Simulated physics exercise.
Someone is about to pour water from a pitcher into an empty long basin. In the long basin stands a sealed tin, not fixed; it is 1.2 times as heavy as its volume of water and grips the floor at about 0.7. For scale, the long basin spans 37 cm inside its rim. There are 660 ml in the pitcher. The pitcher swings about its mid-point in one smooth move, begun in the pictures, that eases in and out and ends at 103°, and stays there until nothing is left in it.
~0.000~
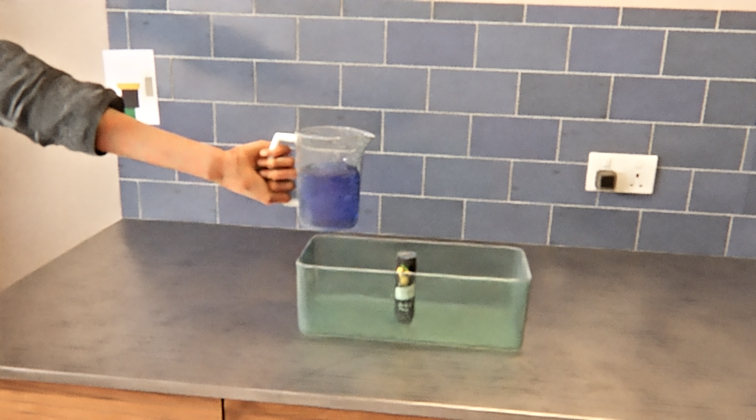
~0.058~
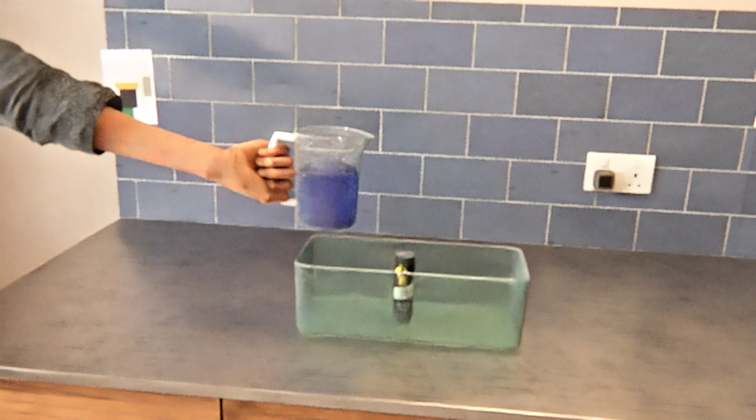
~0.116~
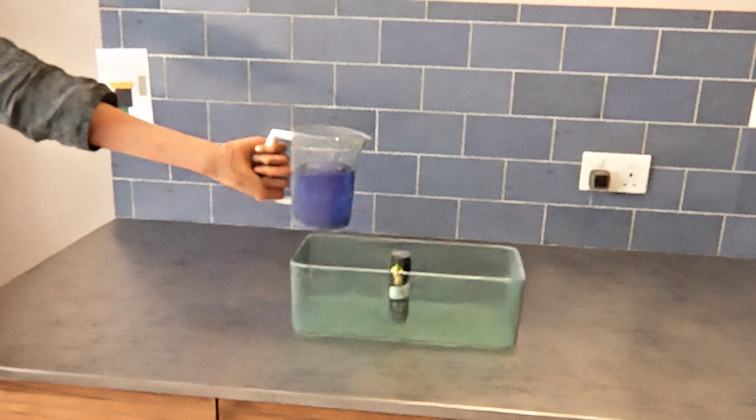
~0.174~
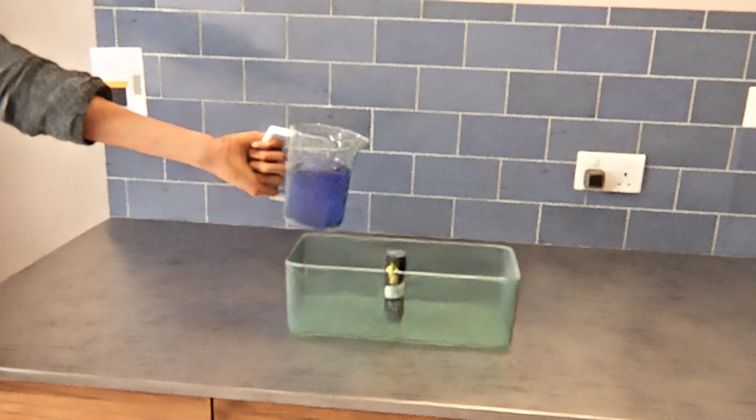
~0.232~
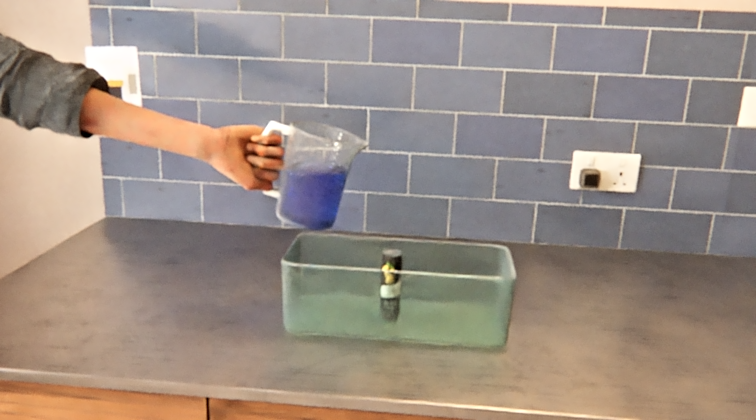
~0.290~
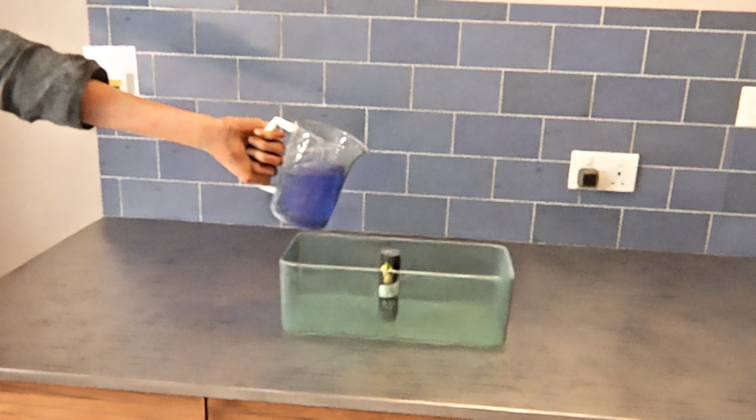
A clear pitcher of blue-purple liquid, gripped by a hand reaching in from the left, starts upright above a glass basin holding a small dark tin on a grey counter. The hand then gradually tilts the pitcher to the right, its base swinging left, while the liquid stays inside.
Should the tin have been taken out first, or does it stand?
It goes over.
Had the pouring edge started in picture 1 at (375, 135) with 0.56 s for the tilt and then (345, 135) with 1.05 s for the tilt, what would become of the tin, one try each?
First it topples; then it keeps standing.
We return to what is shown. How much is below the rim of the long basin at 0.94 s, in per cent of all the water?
Near 38 in a hundred.
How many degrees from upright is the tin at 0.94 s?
About 0°.
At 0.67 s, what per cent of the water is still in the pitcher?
Some 94 per cent.
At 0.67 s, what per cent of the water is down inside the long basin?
Some 0 per cent.
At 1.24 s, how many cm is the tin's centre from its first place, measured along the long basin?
About 2 cm.
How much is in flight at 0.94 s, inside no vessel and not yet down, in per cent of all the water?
Some 20 per cent.
After 0.67 s the tilt is 73° and 94 per cent is still to pour; the tin stands where it began.
After 0.94 s the tilt is 100° and 42 per cent is still to pour; the tin stands where it began.
After 1.24 s the tilt is 103° and 6 per cent is still to pour; the tin leans 19°.
After 1.55 s the tilt is 103° and 0 per cent is still to pour; the tin lies on its side.
In the end the tin lies on its side.
